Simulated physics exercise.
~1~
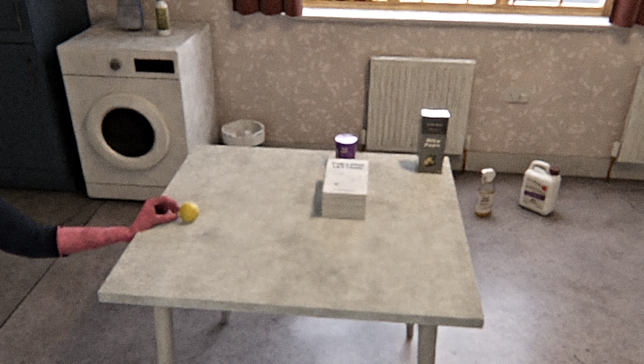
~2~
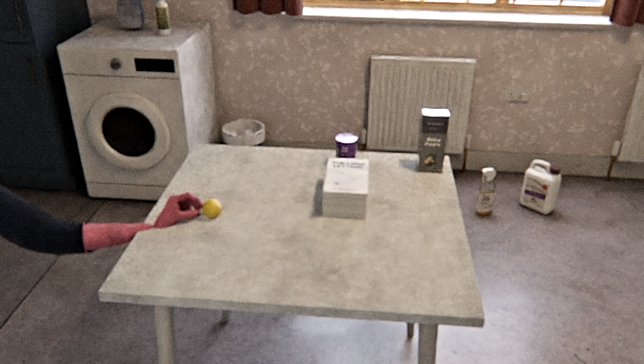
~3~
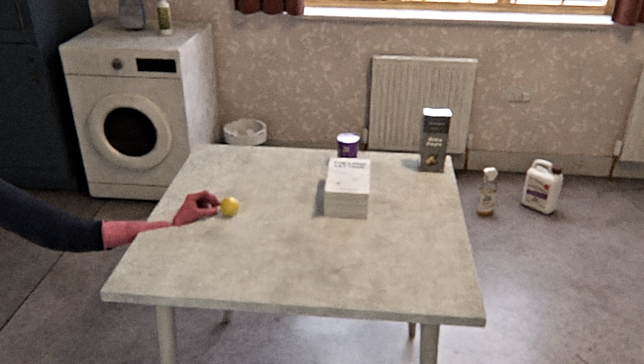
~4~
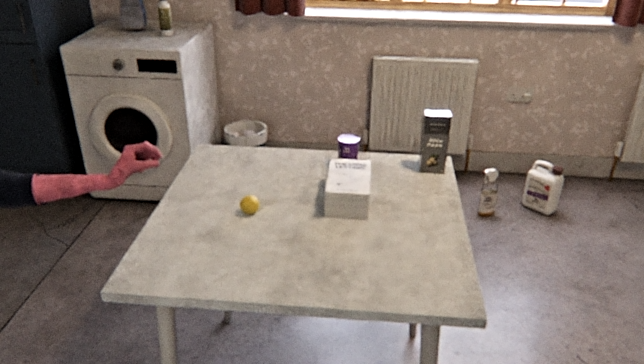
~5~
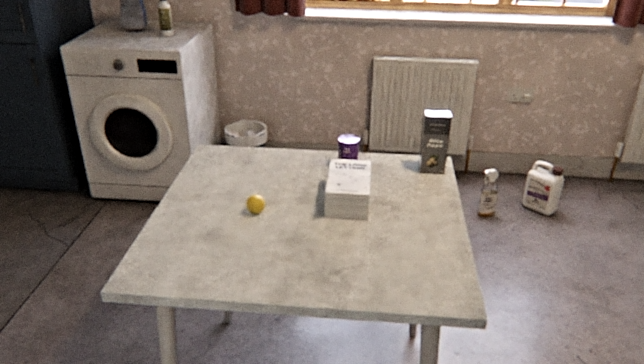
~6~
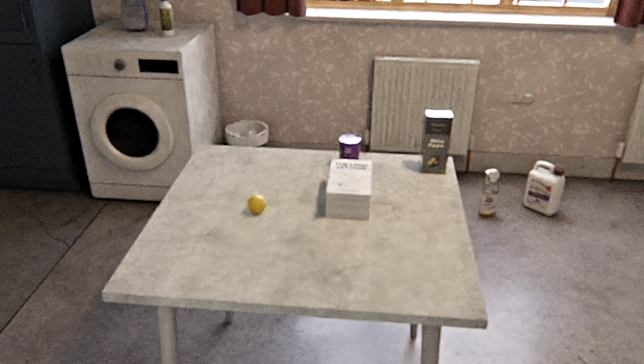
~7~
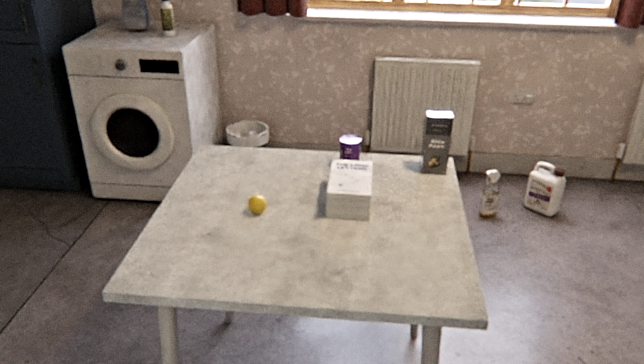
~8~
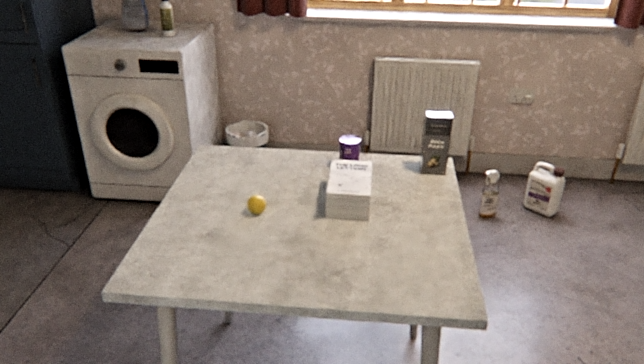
The clip shows a hand moving a yellow lemon to the right across a table holding a white book, a purple tin and a grey carton. The hand lets go and withdraws, and the lemon rolls slightly further right before resting on the table.
